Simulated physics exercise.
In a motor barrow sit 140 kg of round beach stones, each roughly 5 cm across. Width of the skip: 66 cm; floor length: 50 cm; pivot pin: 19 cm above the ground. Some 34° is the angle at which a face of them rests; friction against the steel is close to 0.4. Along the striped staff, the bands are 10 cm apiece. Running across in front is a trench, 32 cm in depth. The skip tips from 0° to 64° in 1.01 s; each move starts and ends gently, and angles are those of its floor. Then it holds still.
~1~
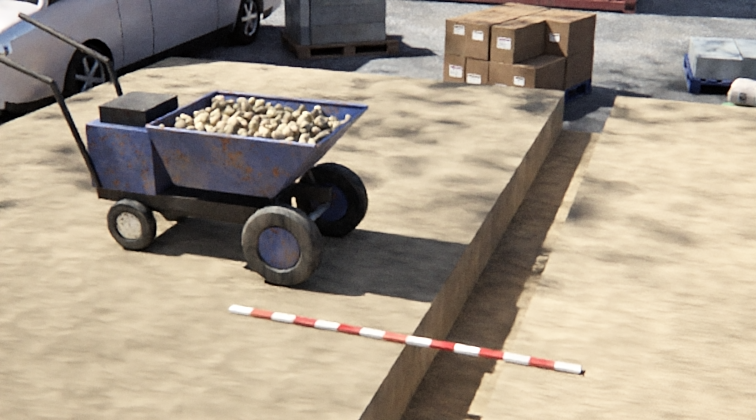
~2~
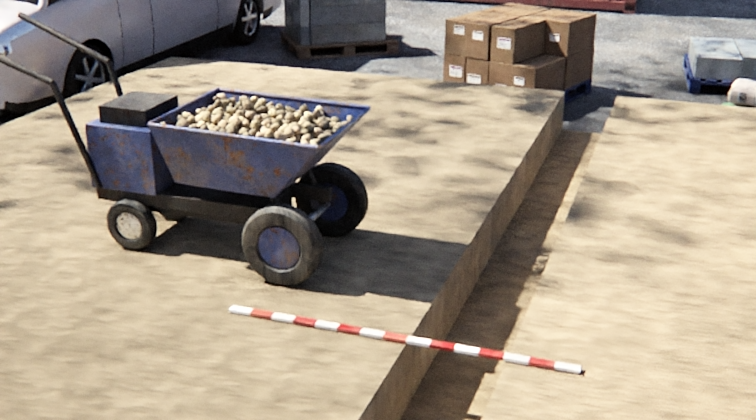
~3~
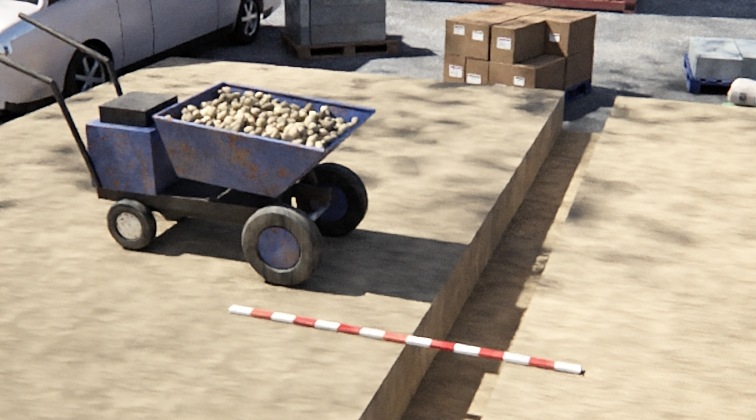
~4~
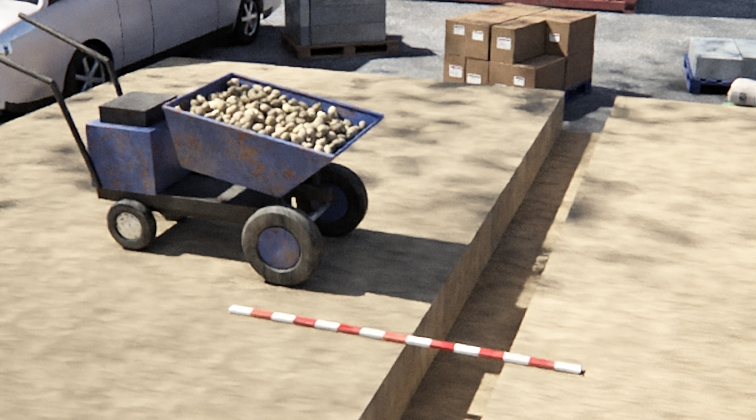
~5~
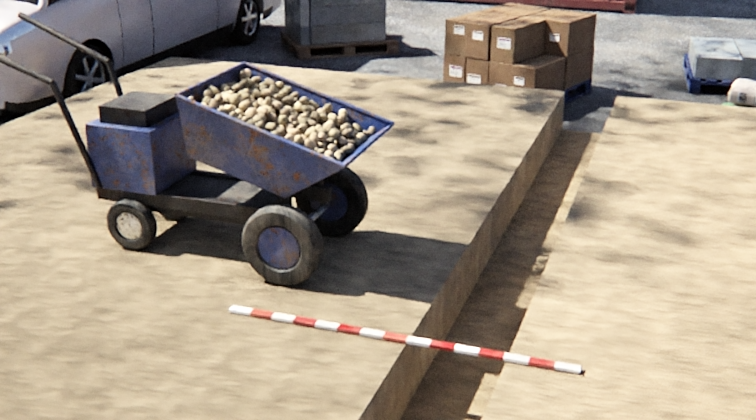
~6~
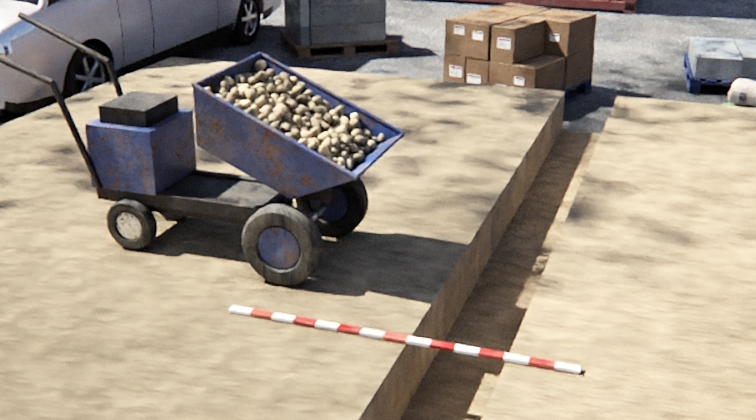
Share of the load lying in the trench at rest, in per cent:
91 per cent.
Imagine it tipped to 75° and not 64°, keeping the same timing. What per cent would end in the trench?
It would be close to 90 percent.
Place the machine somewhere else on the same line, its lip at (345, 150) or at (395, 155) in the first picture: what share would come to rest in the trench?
I'd say some 95 per cent and some 55 per cent.
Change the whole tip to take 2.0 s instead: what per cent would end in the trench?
90 per cent.
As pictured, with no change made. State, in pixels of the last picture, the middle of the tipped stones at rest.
(484, 328).
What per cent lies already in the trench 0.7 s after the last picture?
I'd put it near 25 per cent.
Then, 0.3 s after the last picture the floor is at 54°, 100 % in the skip; the foremost stones are at (398, 205).
Then, 0.7 s after the last picture the floor is at 64°, 67 % in the skip, 10 % short of the trench, 23 % in the trench; the foremost stones are at (494, 322).
Then, 1.0 s after the last picture the floor is at 64°, 29 % in the skip, 10 % short of the trench, 61 % in the trench; the foremost stones are at (530, 335).
Then, 3.0 s after the last picture the floor is at 64°, 0 % in the skip, 9 % short of the trench, 91 % in the trench; the foremost stones are at (533, 336).
